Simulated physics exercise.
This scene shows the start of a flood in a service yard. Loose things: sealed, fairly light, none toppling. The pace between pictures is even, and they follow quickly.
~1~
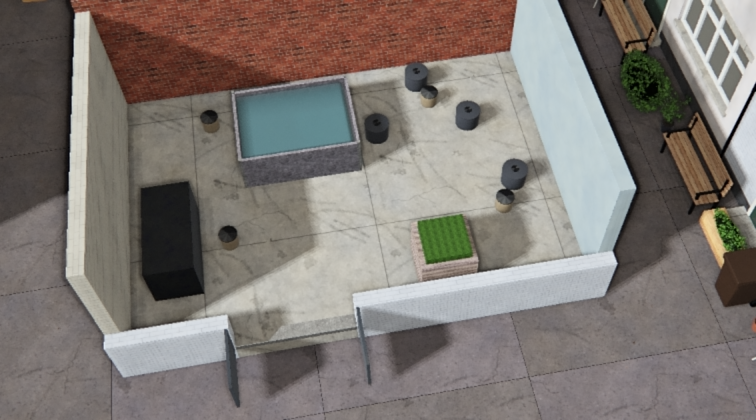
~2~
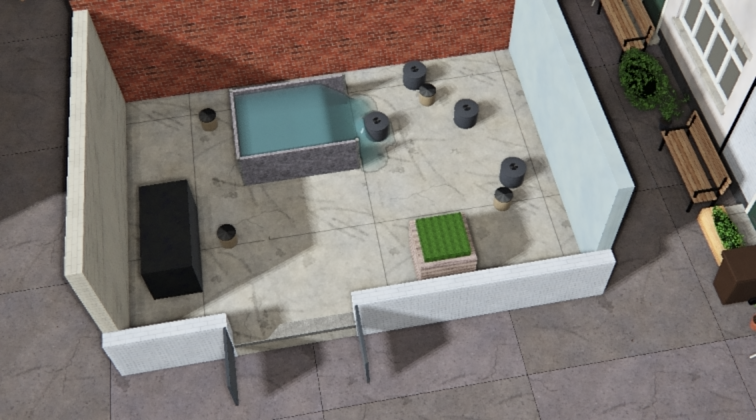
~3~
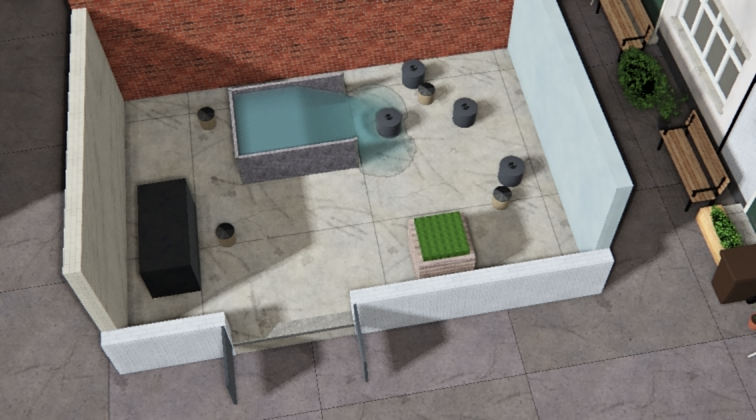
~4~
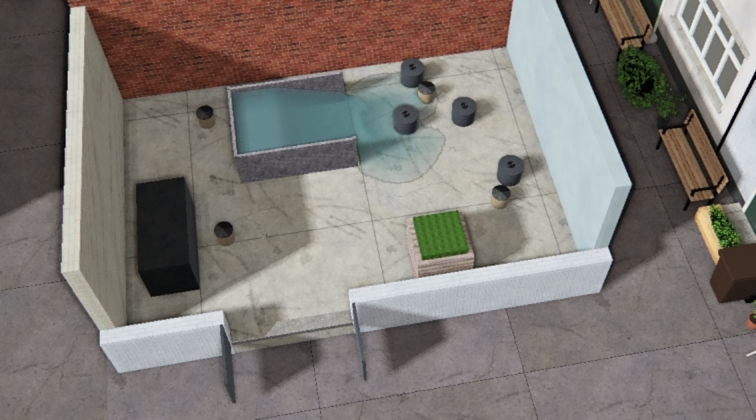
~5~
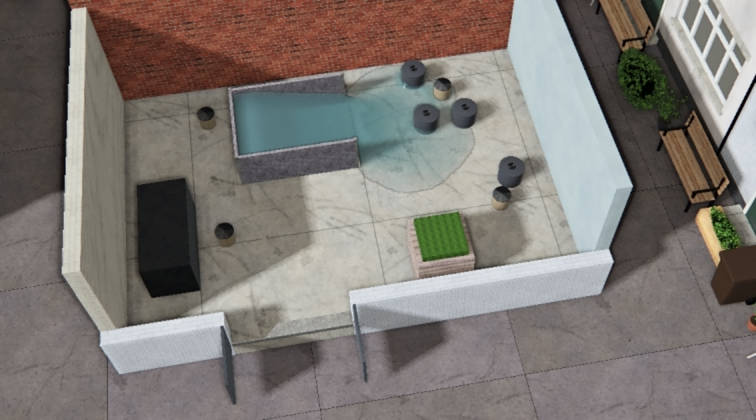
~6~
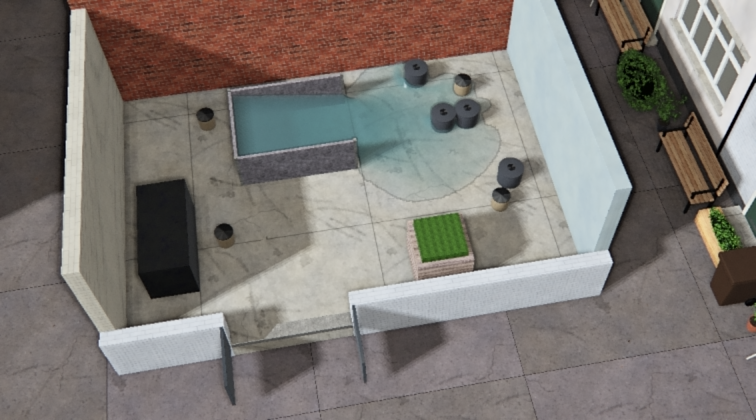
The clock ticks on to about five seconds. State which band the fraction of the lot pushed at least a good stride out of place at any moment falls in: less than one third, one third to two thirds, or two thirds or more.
Share shifted well: High, two thirds plus.
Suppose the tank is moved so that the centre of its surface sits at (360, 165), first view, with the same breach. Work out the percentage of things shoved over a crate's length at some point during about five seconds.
By my reckoning, about 60 per cent.
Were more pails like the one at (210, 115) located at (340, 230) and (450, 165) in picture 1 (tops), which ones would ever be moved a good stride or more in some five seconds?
Stays put, displaced.
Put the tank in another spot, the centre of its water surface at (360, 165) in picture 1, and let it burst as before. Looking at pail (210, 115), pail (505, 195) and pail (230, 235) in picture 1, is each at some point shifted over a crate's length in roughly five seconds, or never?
Short of it, covered the distance, short of it.
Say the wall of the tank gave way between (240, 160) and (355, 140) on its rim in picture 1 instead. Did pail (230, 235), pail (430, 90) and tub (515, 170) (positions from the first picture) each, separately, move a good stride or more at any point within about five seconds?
Taking them in order, covered the distance, short of it, short of it.
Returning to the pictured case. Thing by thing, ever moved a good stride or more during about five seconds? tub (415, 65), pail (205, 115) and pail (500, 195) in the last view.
Went a long way, never got far, went a long way.
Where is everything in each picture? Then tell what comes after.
A tub at (376, 123), on the bottom; a pail at (429, 92), on the bottom; 0 of 8 have shifted, in the first frame.
A tub at (376, 121) rests on the ground; a pail at (428, 90) rests on the ground; 0 of 8 have shifted, in the second frame.
A tub at (389, 117), on the bottom, close to its start; a pail at (426, 89), on the bottom; 1 of 8 have shifted, in the third frame.
A tub at (406, 114), on the bottom, a stride from its start; a pail at (426, 87), on the bottom; 1 of 8 have shifted, in the fourth frame.
A tub at (426, 113), on the bottom, a stride from its start; a pail at (443, 84), on the bottom, a stride from its start; 2 of 8 have shifted, in the fifth frame.
A tub at (443, 112) rests on the ground, a stride from its start; a pail at (463, 80) rests on the ground, a stride from its start; 4 of 8 have shifted, in the sixth frame.
A moment on, 3 of 8 are well off their spots; 0 afloat.
Next, 6 of 8 are well off their spots; 6 afloat.
Later, 6 of 8 are well off their spots; 6 afloat.
In the end, 6 of 8 are well off their spots, and 6 have been at some point; 5 afloat.
